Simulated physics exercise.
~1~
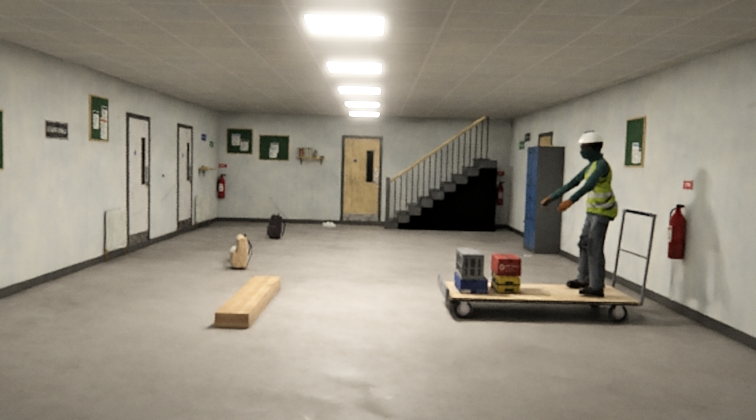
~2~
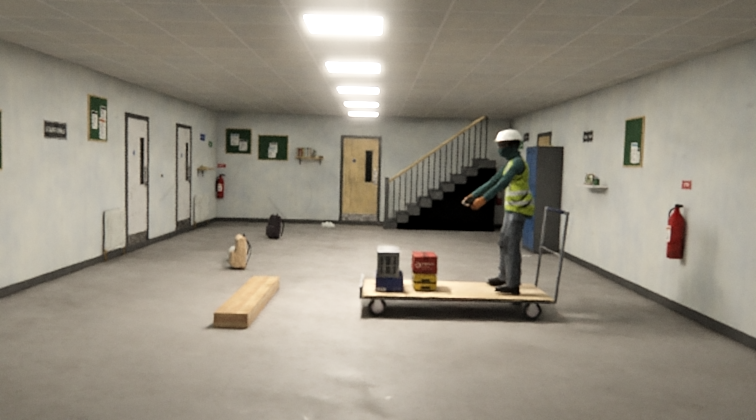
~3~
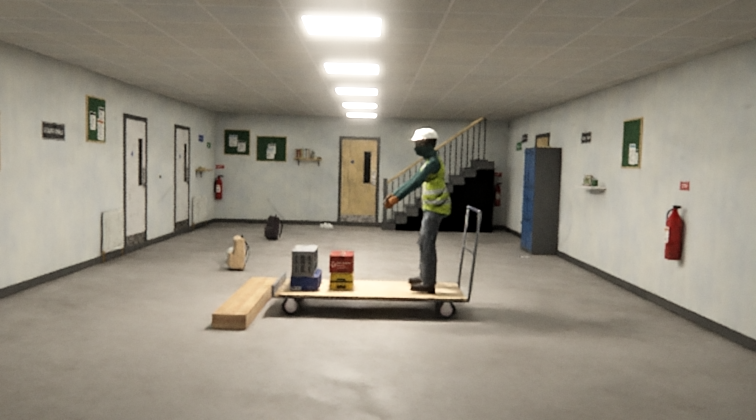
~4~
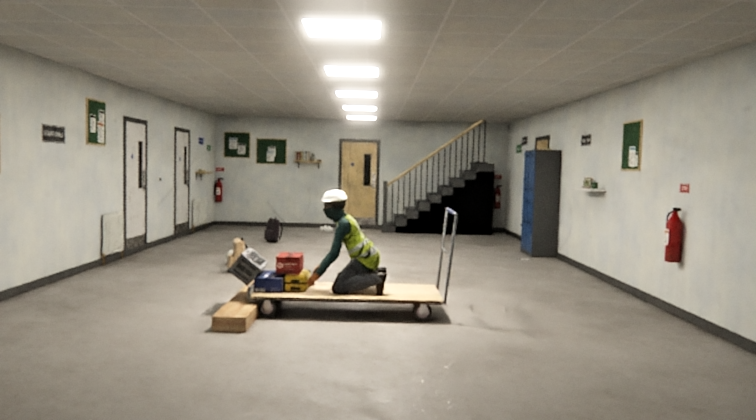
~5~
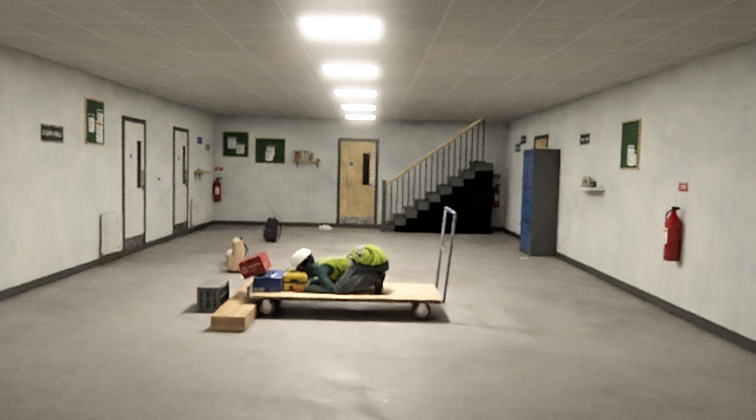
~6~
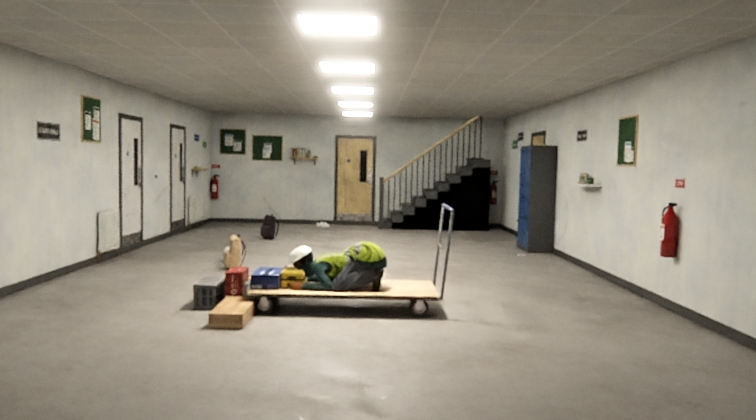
A worker in a white hard hat and yellow high-visibility vest stands on a flatbed trolley at the right of a grey-walled hall, seen from the side by a slightly swaying camera. Ahead of the worker on the deck sit a grey crate on a blue box and a red carton on a yellow case. The trolley rolls left until its front meets a wooden beam on the floor and stops. The worker drops to the knees, then slumps forward, as the crate tips off the front. The red carton follows, ending beside the crate, while the worker, blue box and yellow case stay aboard.
